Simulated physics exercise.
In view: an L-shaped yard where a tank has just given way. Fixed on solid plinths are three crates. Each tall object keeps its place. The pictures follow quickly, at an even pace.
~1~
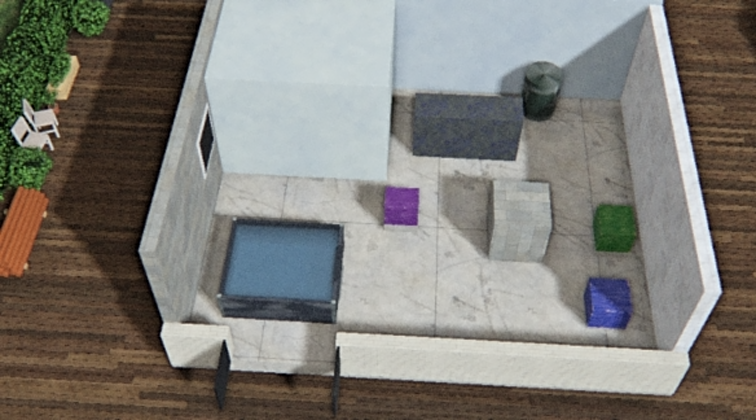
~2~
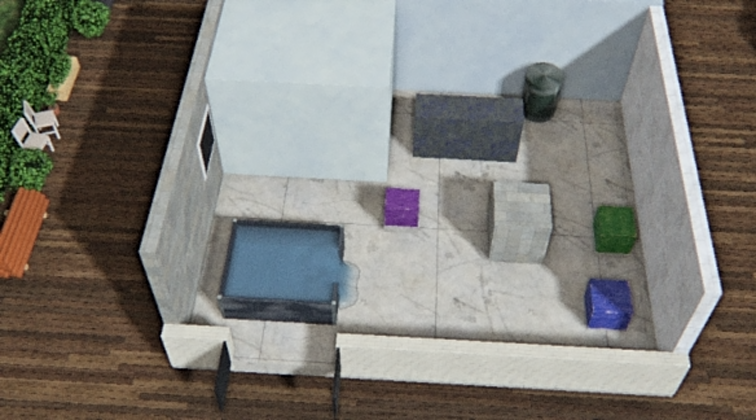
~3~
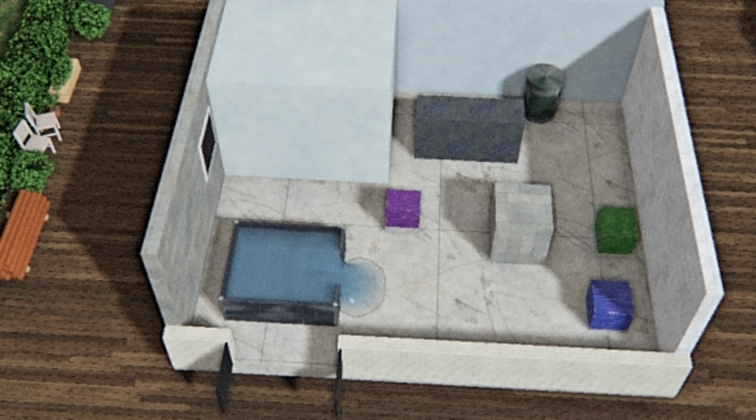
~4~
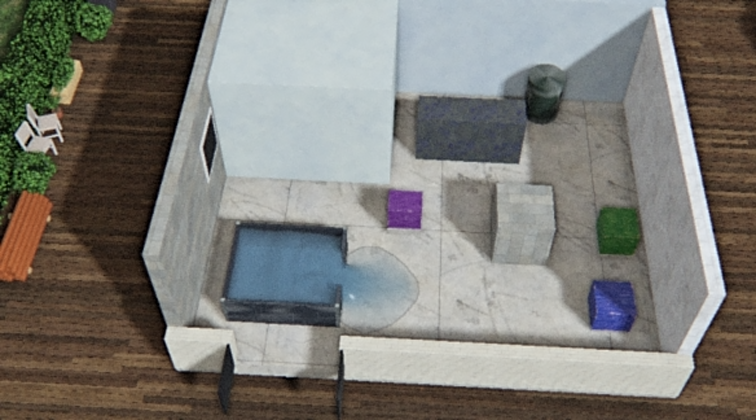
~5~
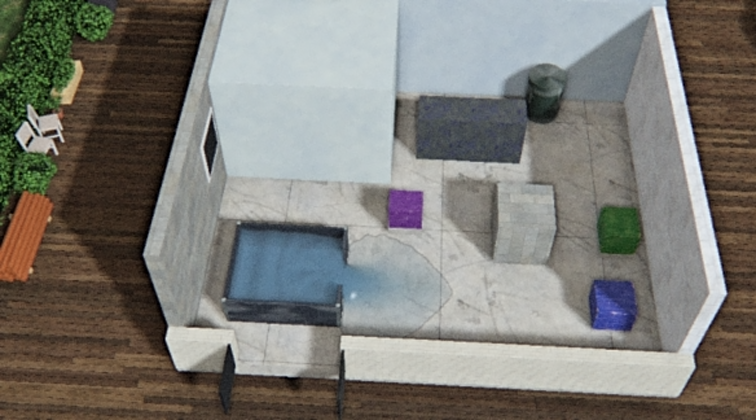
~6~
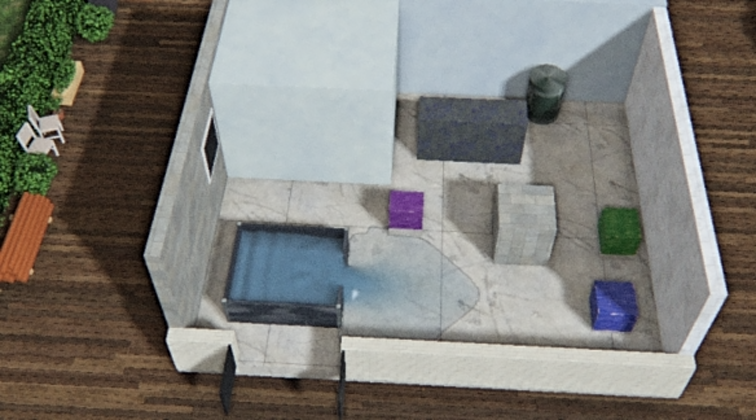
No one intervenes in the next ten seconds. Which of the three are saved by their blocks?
One by one: The green crate is flooded, the purple crate is not flooded, the blue crate is flooded.
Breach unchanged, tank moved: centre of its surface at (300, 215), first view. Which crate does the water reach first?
Crate marked purple.
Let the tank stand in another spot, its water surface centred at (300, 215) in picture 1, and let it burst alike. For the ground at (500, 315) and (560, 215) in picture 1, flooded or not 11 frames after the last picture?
The first is wetted, and then the second is not reached.
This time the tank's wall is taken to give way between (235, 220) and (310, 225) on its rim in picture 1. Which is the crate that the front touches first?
Answer: The purple-painted one.
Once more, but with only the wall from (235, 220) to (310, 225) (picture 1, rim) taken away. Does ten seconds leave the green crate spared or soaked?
Result: Green crate is not reached.
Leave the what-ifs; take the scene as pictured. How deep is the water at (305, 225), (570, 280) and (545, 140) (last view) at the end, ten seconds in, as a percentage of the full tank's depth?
In order: Roughly 2, 12 and 12 in a hundred.
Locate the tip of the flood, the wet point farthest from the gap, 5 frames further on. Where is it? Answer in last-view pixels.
Close to (572, 283).
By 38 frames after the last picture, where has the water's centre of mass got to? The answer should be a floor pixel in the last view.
Around (474, 272).
A moment on, water covers 25 % of the floor; the green crate not reached, the purple crate water round its plinth, the blue crate not reached.
Next, water covers 35 % of the floor; the green crate water round its plinth, the purple crate water round its plinth, the blue crate water round its plinth.
Then, water covers 45 % of the floor; the green crate water round its plinth, the purple crate water round its plinth, the blue crate water round its plinth.
Later, water covers 65 % of the floor; the green crate water round its plinth, the purple crate water round its plinth, the blue crate water round its plinth.
In the end, water covers 75 % of the floor; the green crate was topped, the purple crate stayed above the water, the blue crate was topped.
